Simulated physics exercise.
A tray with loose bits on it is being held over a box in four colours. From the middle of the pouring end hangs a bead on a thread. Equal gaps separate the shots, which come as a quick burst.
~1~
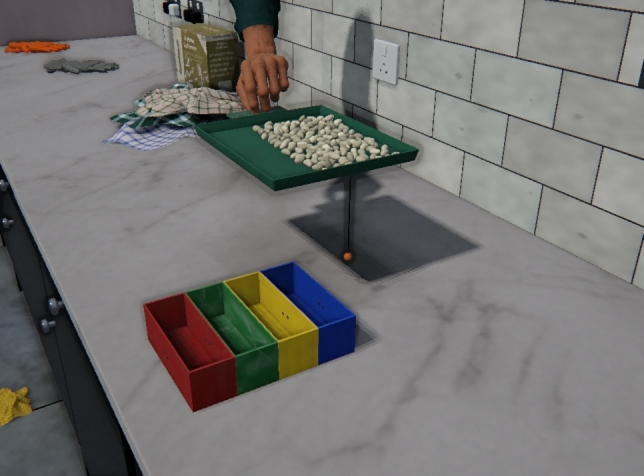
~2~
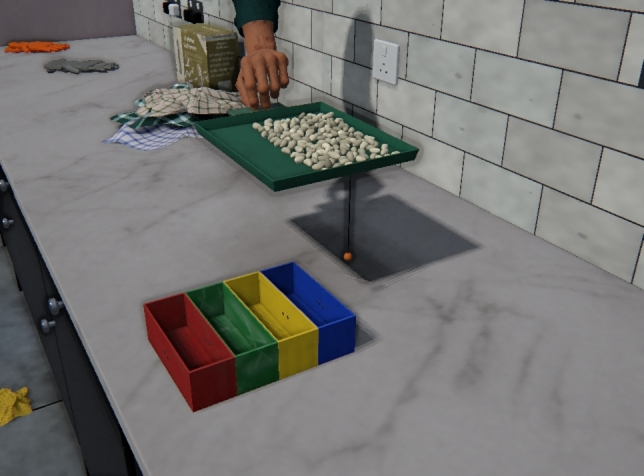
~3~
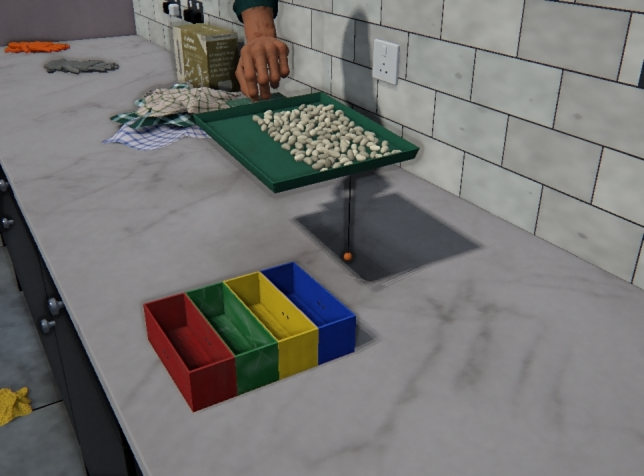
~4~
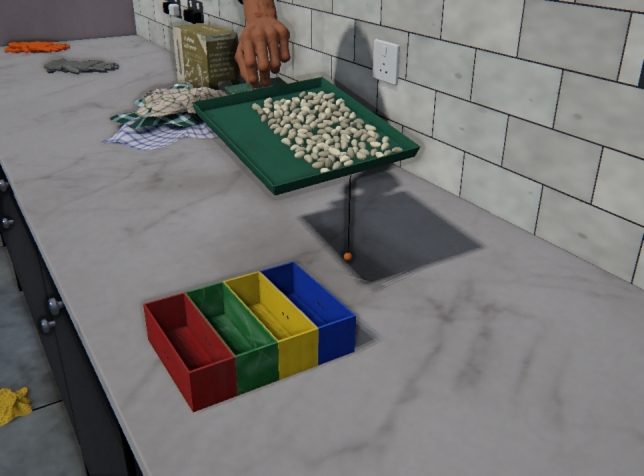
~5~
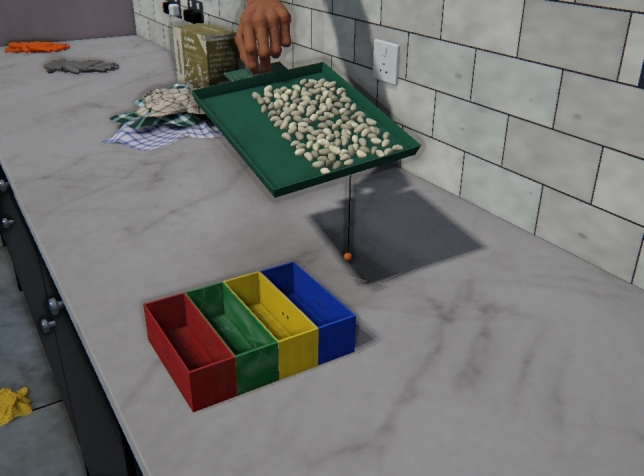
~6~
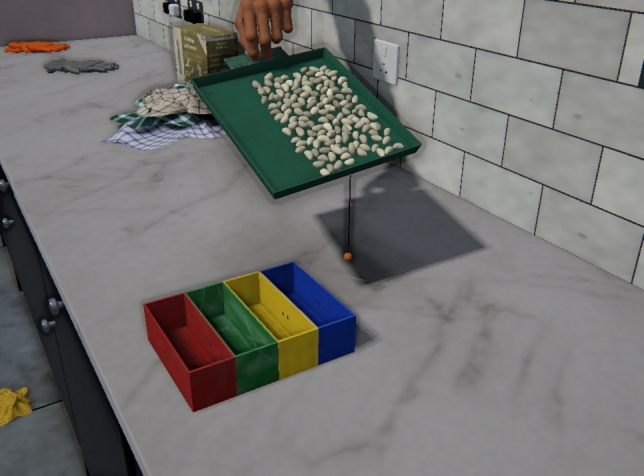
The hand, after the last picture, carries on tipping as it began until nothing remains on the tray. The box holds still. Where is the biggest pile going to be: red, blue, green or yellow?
In blue.
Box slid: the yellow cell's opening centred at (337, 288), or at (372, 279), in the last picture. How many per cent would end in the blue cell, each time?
You'd get 20 in a hundred first and 10 in a hundred after that.
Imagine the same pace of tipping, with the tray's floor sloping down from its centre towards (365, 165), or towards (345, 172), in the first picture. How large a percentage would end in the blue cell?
0 % and 20 %.
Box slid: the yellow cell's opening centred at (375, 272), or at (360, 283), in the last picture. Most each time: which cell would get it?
Red first, the green one second.
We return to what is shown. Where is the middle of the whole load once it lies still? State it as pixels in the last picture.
I'd say the middle ends up at about (337, 336).
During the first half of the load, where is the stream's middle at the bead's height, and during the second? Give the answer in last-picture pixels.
Close to (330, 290), then close to (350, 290).
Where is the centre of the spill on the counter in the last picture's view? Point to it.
It's centred close to pixel (393, 333).
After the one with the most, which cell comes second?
The second spot goes to the yellow cell.
Shortly afterwards, tray tipped steeply; all but a few on the tray; only a few falling or outside the box.
Next, tray tipped past a quarter turn; all but a few on the tray; only a few in the yellow cell; only a few in the green cell; only a few in the blue cell; only a few falling or outside the box.
Some moments later, tray tipped past a quarter turn; near a third in the blue cell; a little in the yellow cell; only a few in the green cell; near half falling or outside the box.
In the end, tray tipped past a quarter turn; near a third in the blue cell; a little in the yellow cell; only a few in the green cell; none at all in the red cell; near half outside the box.
